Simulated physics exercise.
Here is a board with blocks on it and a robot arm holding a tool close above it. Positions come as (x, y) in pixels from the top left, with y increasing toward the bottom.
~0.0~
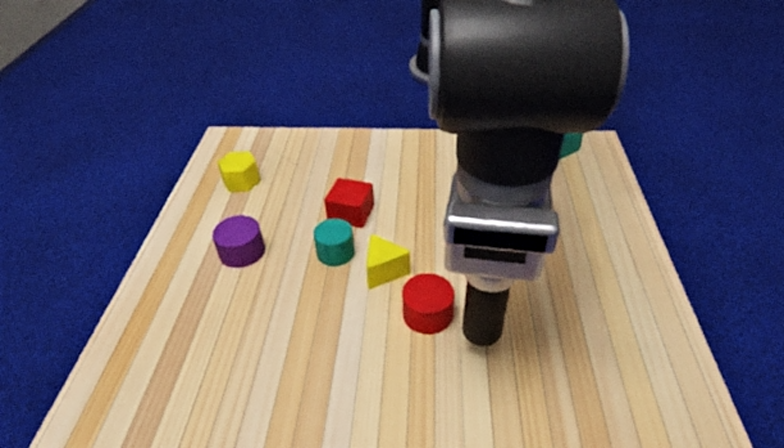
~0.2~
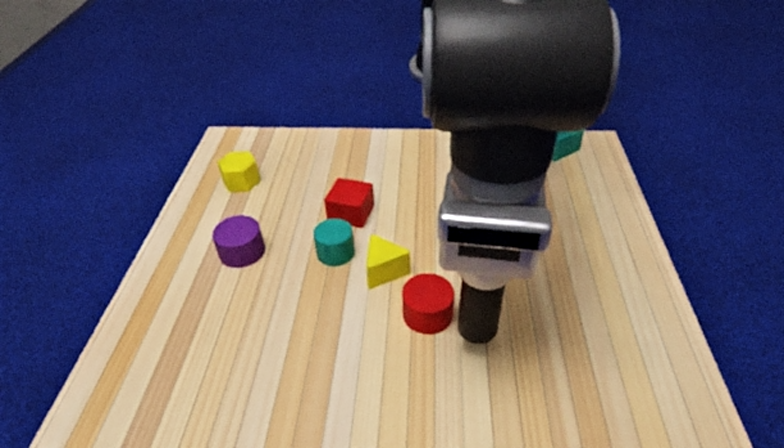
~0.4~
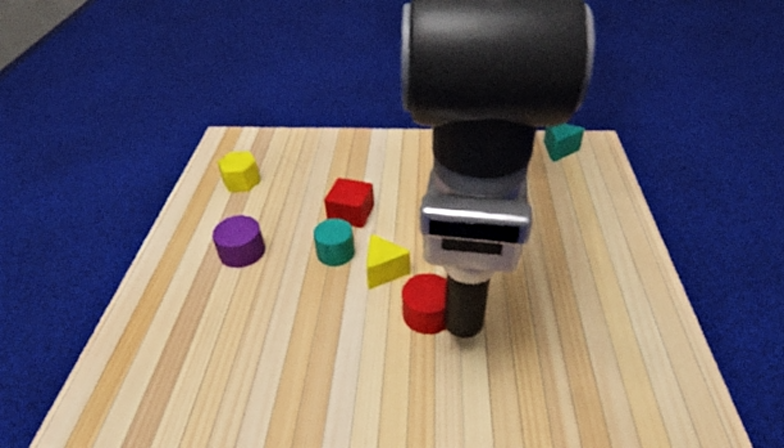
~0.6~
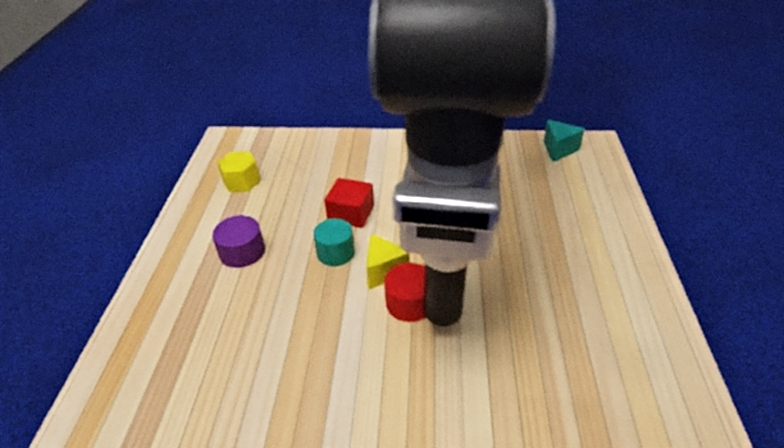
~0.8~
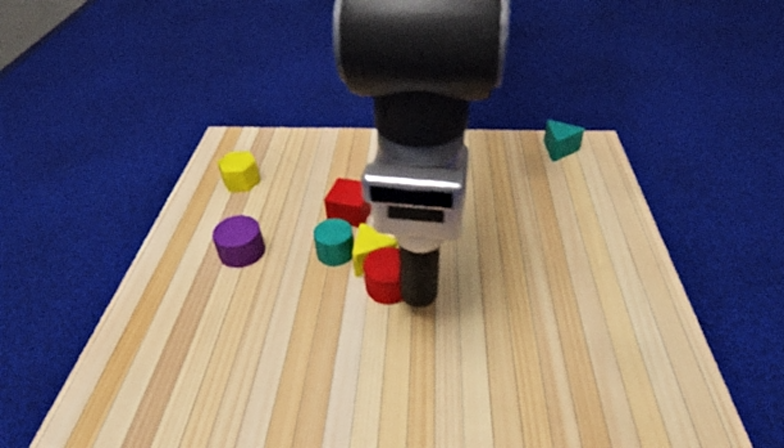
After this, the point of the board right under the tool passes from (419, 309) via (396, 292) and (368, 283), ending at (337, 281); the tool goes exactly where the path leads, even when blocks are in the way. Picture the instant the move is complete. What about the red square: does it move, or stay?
Shifted out of place.
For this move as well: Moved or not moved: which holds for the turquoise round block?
It is shifted.
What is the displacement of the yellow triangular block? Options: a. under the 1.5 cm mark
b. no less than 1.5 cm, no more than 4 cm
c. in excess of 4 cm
I'll go with c - in excess of 4 cm.
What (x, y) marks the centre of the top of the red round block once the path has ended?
I expect it at (339, 230).
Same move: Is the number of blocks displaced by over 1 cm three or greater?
It seems so.
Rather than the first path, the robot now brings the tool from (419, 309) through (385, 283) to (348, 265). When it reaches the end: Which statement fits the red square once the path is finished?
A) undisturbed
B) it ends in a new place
B: It ends in a new place.
What follows on the original path. Halfway along, tool at (381, 270); turquoise round block at (320, 223); red square at (348, 186); yellow triangular block at (354, 212); red round block at (361, 238).
At the end, tool at (335, 266); turquoise round block at (306, 215); red square at (349, 177), turned 15° clockwise; yellow triangular block at (346, 203); red round block at (339, 230).
